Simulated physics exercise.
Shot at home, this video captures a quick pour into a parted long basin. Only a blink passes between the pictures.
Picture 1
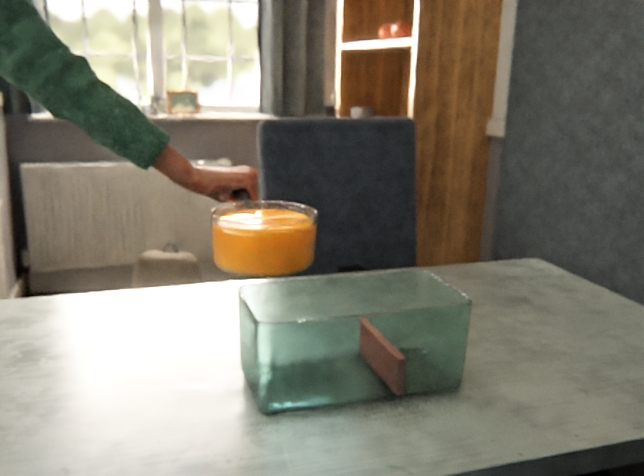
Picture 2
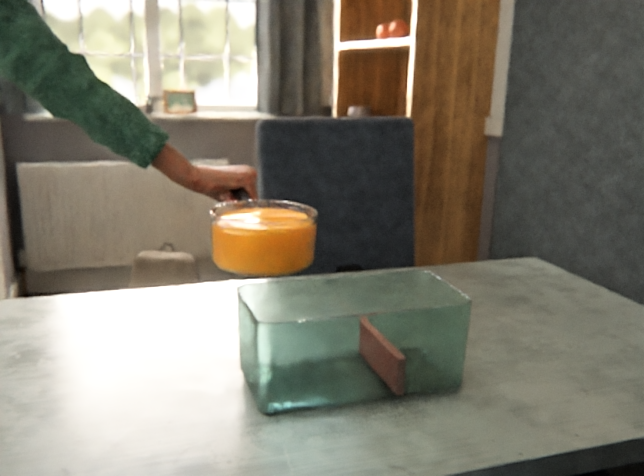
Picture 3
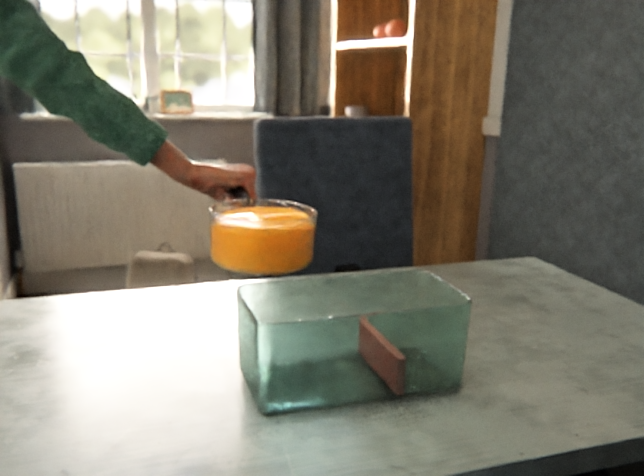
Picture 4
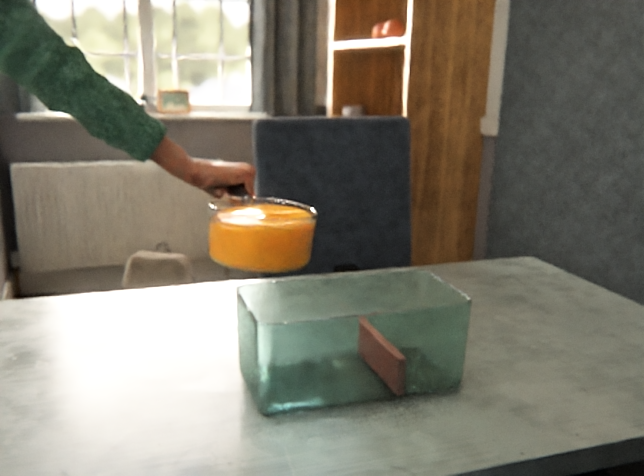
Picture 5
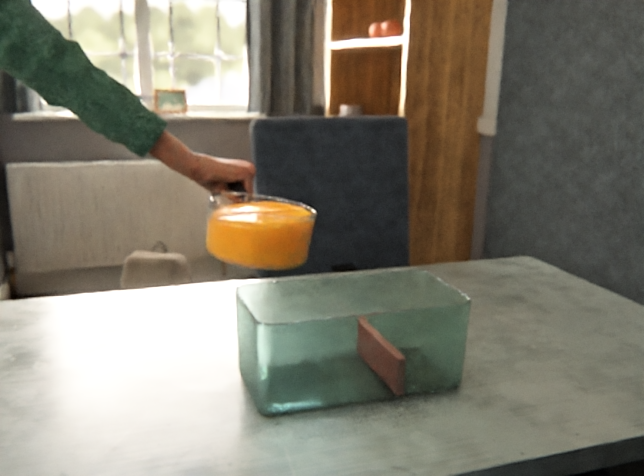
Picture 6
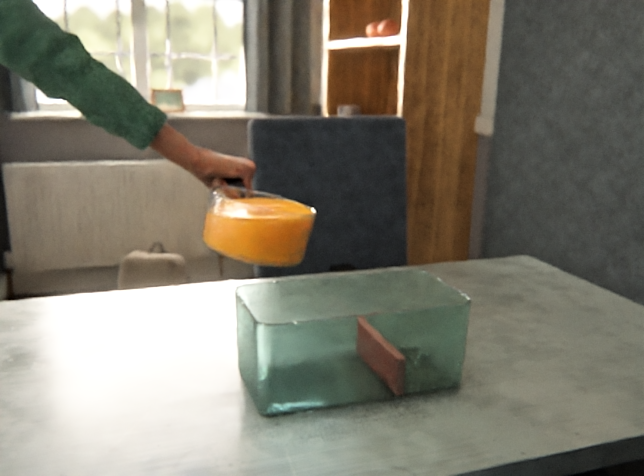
A glass pot of orange liquid, held by a hand in a green sleeve reaching from the left, hangs above a long, greenish glass basin with a reddish-brown divider. The basin sits on a pale grey table in a home room, seen from slightly above, with a dark chair, window and wooden shelving behind. The hand slowly tilts the pot rightward, while the view drifts very slightly.
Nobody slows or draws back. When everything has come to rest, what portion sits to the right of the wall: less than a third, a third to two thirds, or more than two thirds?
The share right of the wall ends up within a third to two thirds.
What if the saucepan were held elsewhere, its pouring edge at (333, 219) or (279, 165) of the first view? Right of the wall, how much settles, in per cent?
In order, roughly 80 percent and 20 percent.
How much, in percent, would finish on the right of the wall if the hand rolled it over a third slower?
Near 50 %.
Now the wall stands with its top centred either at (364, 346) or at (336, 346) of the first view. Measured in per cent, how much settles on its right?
With the first placement it is 85 %, with the second 95 %.
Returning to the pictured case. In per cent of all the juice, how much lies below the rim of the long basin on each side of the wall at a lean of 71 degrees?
10 % left, 0 % right.
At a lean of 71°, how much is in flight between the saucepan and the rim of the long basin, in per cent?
Airborne fraction: Approx. 35 %.
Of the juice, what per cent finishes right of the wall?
About 60 per cent.
A moment on, the saucepan is tipped part way and 56 per cent is still to pour, 8 is left of the wall and 0 right of it.
Next, the saucepan is tipped right over and 8 per cent is still to pour, 20 is left of the wall and 55 right of it.
Then the saucepan is tipped right over and 0 per cent is still to pour, 39 is left of the wall and 58 right of it.
Later the saucepan is tipped right over and 0 per cent is still to pour, 41 is left of the wall and 58 right of it.
In the end 41 per cent lies left of the wall, 58 right of it and 1 outside.
